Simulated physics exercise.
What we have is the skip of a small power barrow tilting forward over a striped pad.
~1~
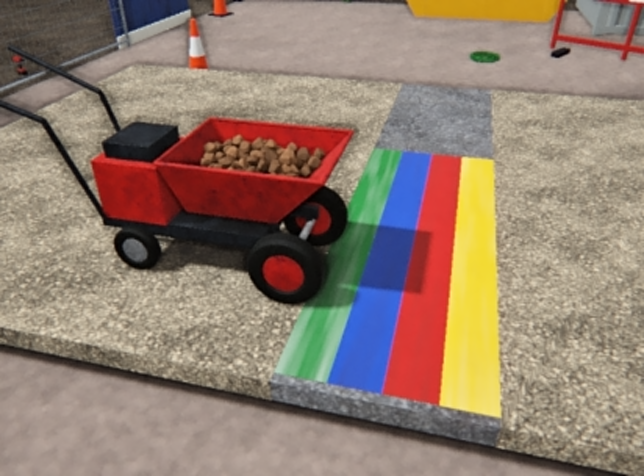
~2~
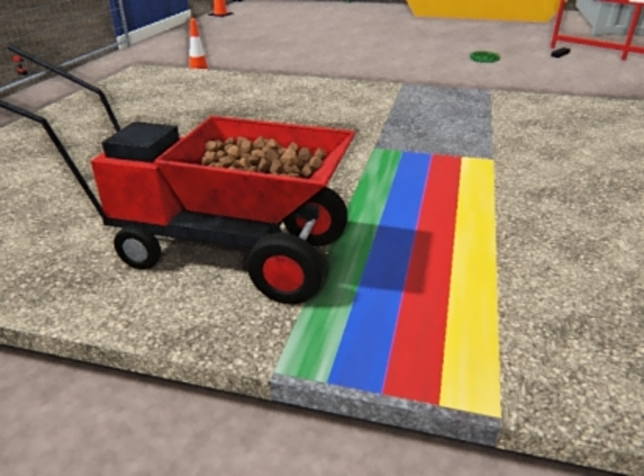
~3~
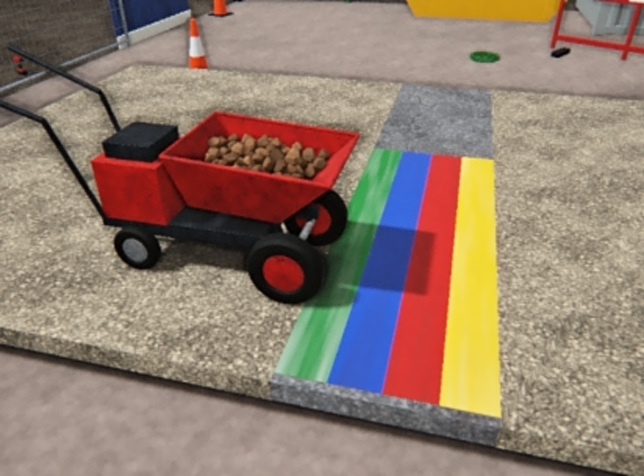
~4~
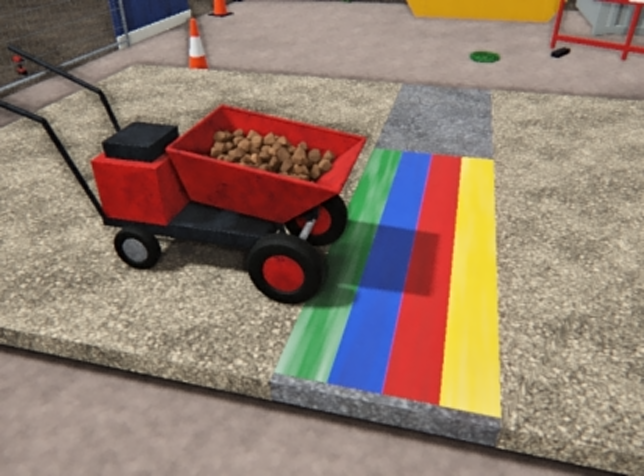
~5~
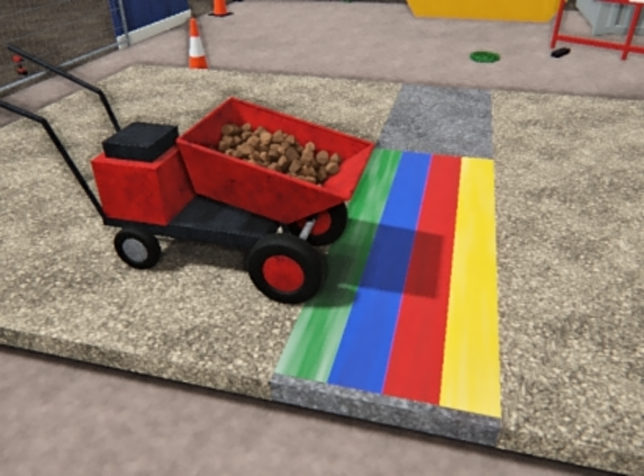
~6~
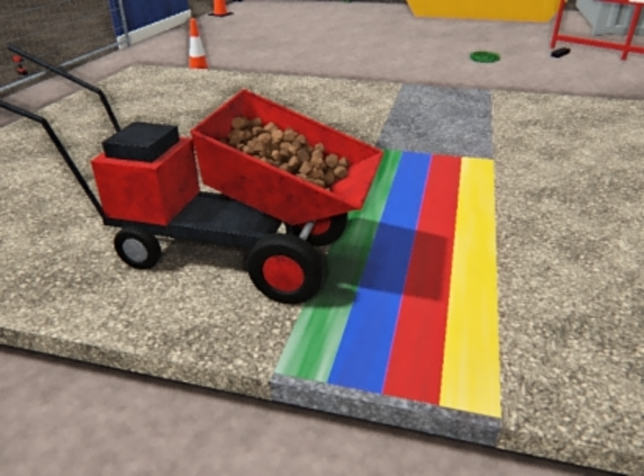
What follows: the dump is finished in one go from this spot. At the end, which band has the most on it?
The red strip carries the most.
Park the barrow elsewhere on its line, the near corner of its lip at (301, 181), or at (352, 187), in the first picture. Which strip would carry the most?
First the red strip, then the strip in yellow.
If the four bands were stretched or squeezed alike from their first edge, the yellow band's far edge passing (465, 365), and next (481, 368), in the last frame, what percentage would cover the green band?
Near 0 % and 0 %.
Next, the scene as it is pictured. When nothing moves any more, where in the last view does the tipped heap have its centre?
Roughly at (449, 289).
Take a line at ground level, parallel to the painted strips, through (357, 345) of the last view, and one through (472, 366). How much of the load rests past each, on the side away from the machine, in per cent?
The first gives 80 %, the second 20 %.
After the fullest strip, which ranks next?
The runner-up: Yellow.
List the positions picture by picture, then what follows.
In the first frame, lip of the skip (323, 183), level; top of the load (261, 157), clay clods; green strip (317, 333); blue strip (366, 342); red strip (418, 351); yellow strip (472, 361).
In the second frame, lip of the skip (325, 184), level; top of the load (245, 158).
In the third frame, lip of the skip (330, 187), tipped barely; top of the load (249, 156).
In the fourth frame, lip of the skip (339, 192), tipped a little; top of the load (255, 154).
In the fifth frame, lip of the skip (349, 199), tipped a little; top of the load (252, 146).
In the sixth frame, lip of the skip (360, 208), tipped clearly; top of the load (262, 142); green strip (317, 333); blue strip (366, 342); red strip (418, 351); yellow strip (472, 361).
Just after the last frame, skip tipped steeply; every one in the skip.
A moment on, skip tipped right over; roughly two thirds in the skip; just a few over the blue strip; roughly a third over the red strip; about a tenth over the yellow strip.
Further on, skip tipped right over; roughly a quarter in the skip; just a few over the blue strip; roughly a third over the red strip; roughly a quarter over the yellow strip; about a tenth off the paint.
When it is over, skip tipped right over; roughly a quarter in the skip; not one over the green strip; just a few over the blue strip; roughly a third over the red strip; roughly a quarter over the yellow strip; about a tenth off the paint.
